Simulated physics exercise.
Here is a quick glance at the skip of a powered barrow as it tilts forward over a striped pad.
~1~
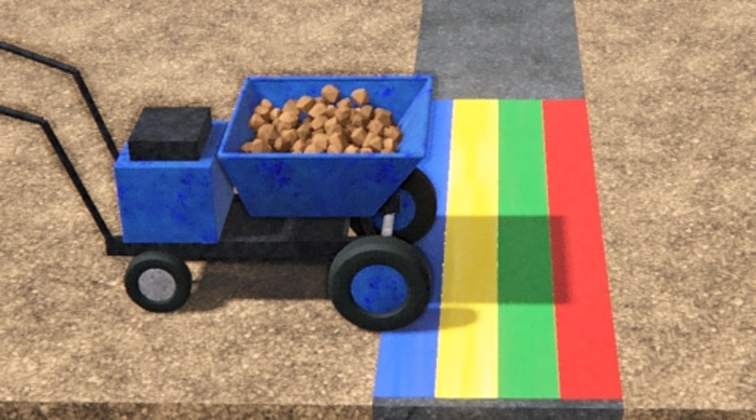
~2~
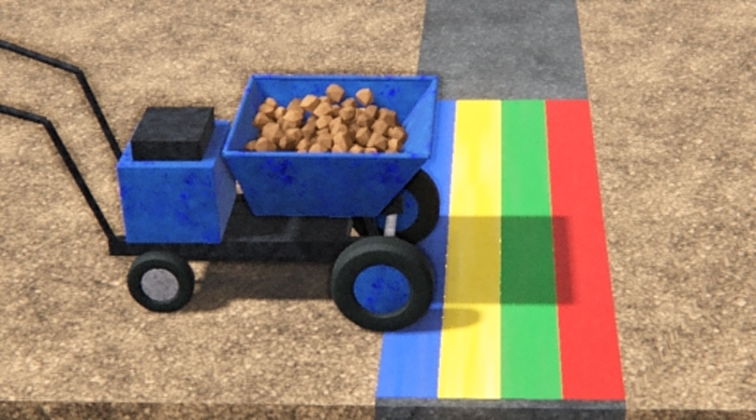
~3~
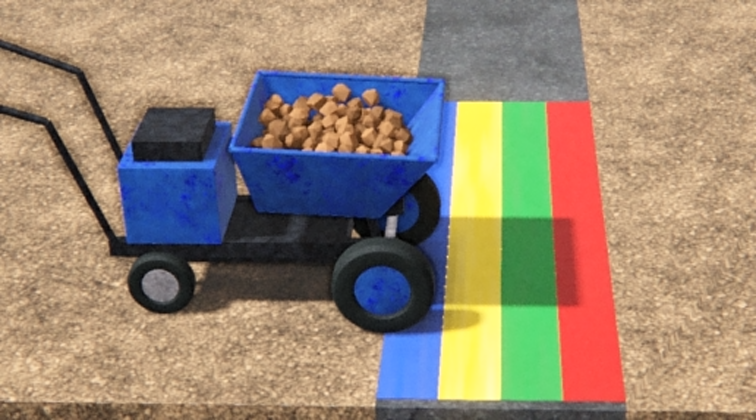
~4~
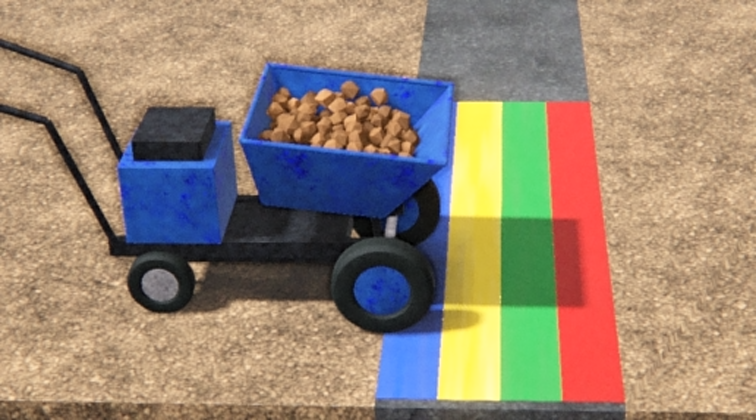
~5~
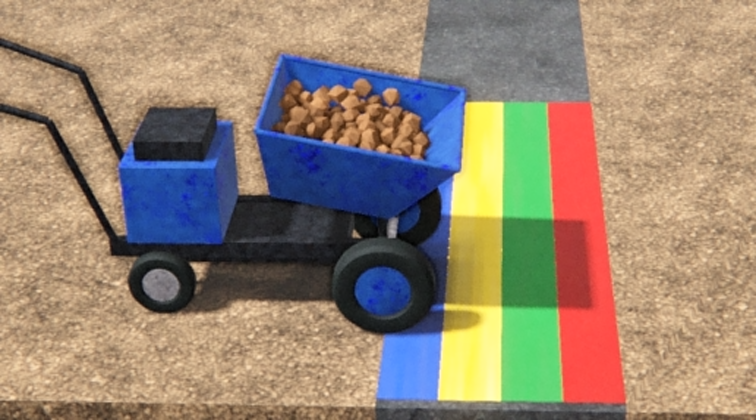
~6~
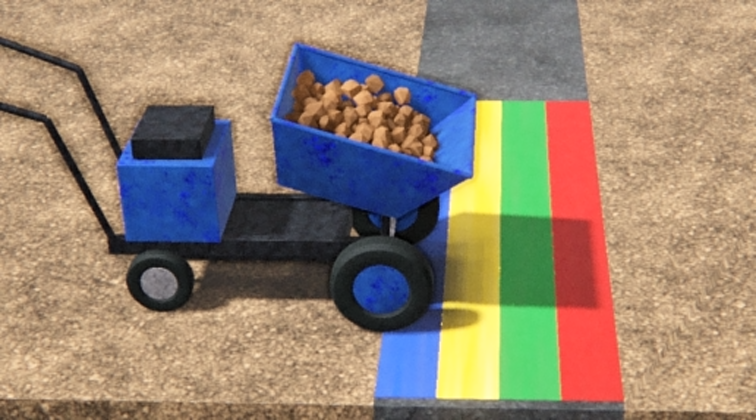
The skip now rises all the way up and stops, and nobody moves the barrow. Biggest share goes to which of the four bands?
Biggest share: Red.
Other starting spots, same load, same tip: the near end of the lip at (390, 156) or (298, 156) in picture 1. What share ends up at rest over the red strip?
The shares come out close to 30 and 10 per cent, in that order.
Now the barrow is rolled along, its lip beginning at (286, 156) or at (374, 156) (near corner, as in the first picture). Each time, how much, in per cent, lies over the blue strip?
Position 1 near 20 %, position 2 near 0 %.
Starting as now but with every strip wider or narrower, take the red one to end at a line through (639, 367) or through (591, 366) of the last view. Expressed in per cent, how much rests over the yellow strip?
Shares: Close to 0 %; close to 0 %.
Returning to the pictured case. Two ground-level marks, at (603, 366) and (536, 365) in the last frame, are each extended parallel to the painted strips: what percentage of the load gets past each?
First roughly 40 percent, then 70 percent.
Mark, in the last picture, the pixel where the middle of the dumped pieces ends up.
I'd mark it at roughly (597, 277).
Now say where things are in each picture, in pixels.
In the first frame, lip of the skip (423, 156), level; top of the load (319, 138), clay clods; blue strip (408, 358); yellow strip (468, 358); green strip (527, 359); red strip (588, 359).
In the second frame, lip of the skip (428, 157), level; top of the load (323, 137).
In the third frame, lip of the skip (435, 160), tipped barely; top of the load (300, 135).
In the fourth frame, lip of the skip (445, 164), tipped a little; top of the load (308, 131).
In the fifth frame, lip of the skip (458, 170), tipped a little; top of the load (320, 125).
In the sixth frame, lip of the skip (471, 177), tipped clearly; top of the load (315, 112); blue strip (409, 358); yellow strip (469, 359); green strip (529, 360); red strip (589, 361).
Just after the last frame, skip tipped steeply; every one in the skip.
A moment on, skip tipped right over; roughly two thirds in the skip; just a few over the green strip; roughly a quarter over the red strip; just a few off the paint.
Further on, skip tipped right over; roughly a quarter in the skip; about a tenth over the green strip; roughly a third over the red strip; roughly a quarter off the paint.
When it is over, skip tipped right over; roughly a quarter in the skip; not one over the blue strip; not one over the yellow strip; about a tenth over the green strip; roughly a third over the red strip; roughly a quarter off the paint.
